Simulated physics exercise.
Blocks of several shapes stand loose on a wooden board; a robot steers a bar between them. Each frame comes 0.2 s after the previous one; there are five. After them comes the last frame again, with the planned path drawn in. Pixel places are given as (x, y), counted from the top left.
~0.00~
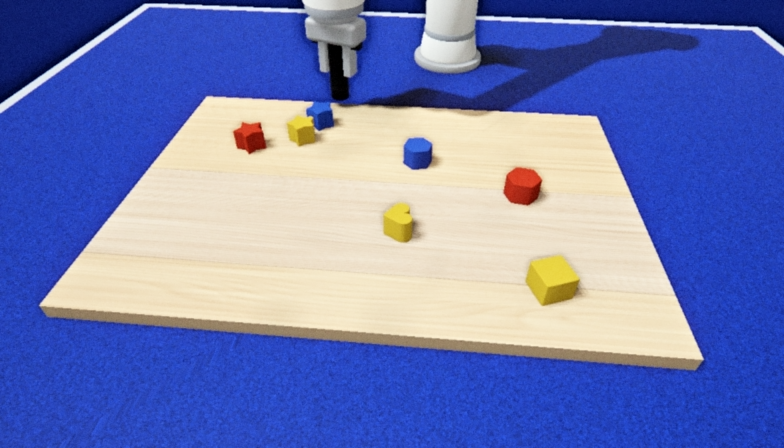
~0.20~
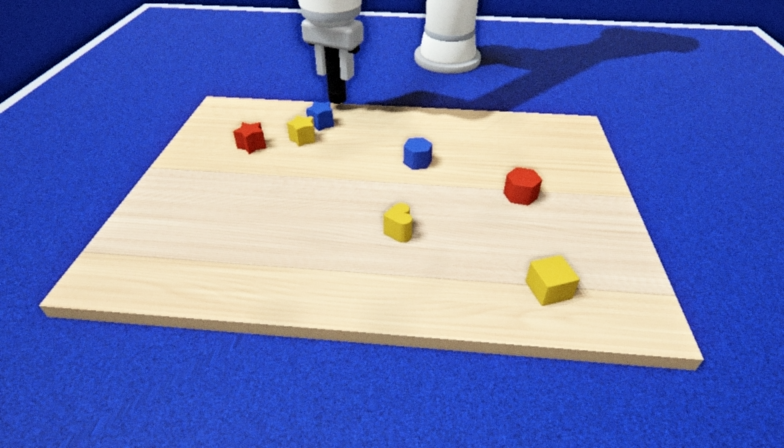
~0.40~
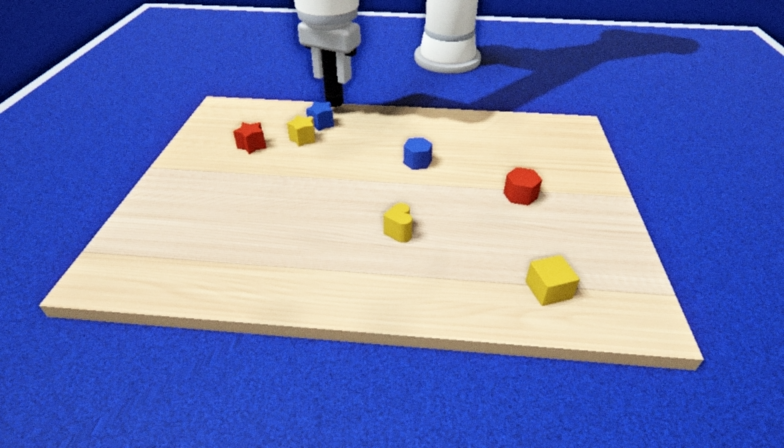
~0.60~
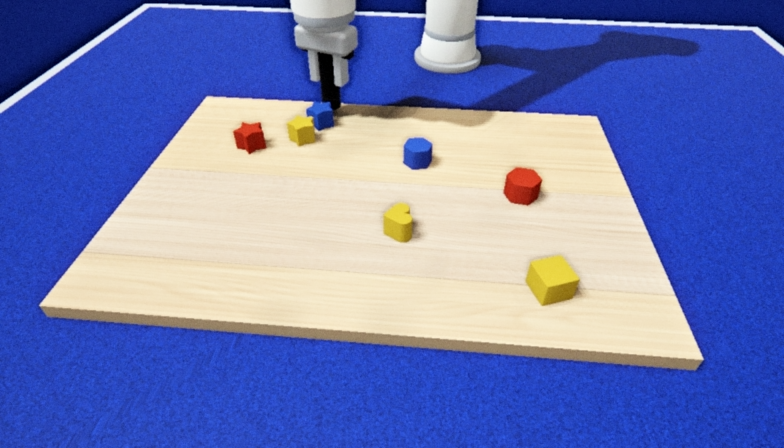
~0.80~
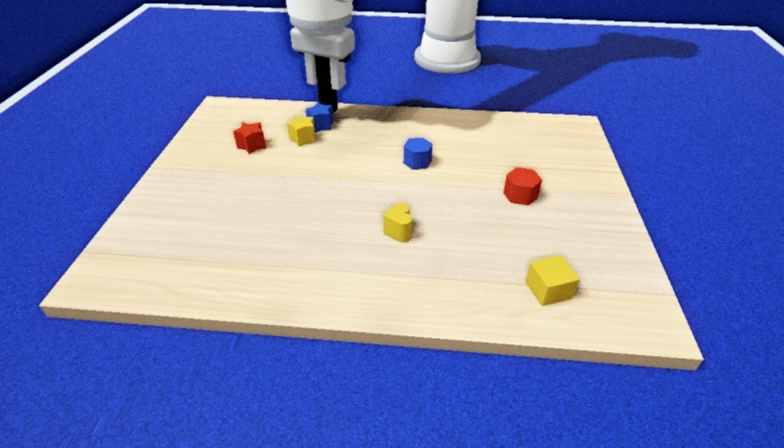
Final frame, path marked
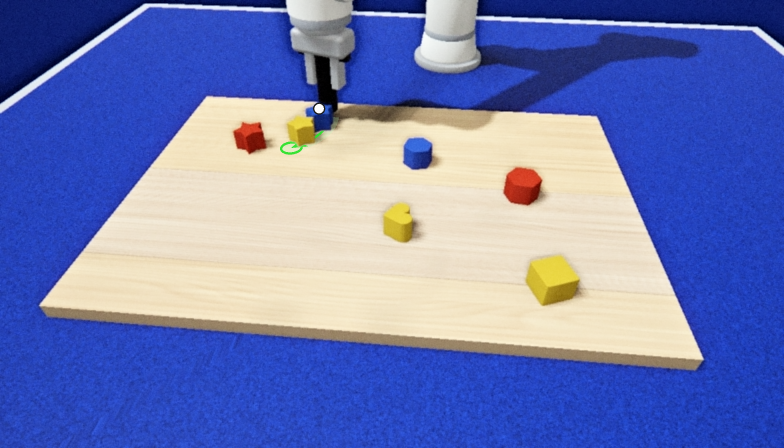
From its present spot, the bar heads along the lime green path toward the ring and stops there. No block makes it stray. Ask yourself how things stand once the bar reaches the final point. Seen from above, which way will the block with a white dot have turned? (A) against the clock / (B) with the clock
That would be A.
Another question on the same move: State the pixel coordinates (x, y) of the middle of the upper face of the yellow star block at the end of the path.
(259, 148)
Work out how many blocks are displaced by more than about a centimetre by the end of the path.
Count: 2.
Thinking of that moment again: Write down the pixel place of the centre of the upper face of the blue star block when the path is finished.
(285, 141)
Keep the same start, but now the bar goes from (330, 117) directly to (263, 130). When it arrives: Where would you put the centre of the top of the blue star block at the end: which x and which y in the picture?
I expect it at (309, 114).
Drawn move, from (330, 117) over (325, 129) and (312, 139) to (291, 148); the dot is on the blue star block.
The first path, step by step. One third of the way, bar (324, 122); yellow star block (293, 129), turned 55° clockwise; blue star block (312, 121).
Two thirds of the way, bar (310, 132); yellow star block (275, 139), turned 70° clockwise; blue star block (298, 132).
At the end, bar (290, 140); red star block still; yellow star block (259, 148), turned 105° clockwise; blue star block (285, 141), turned 20° anticlockwise.
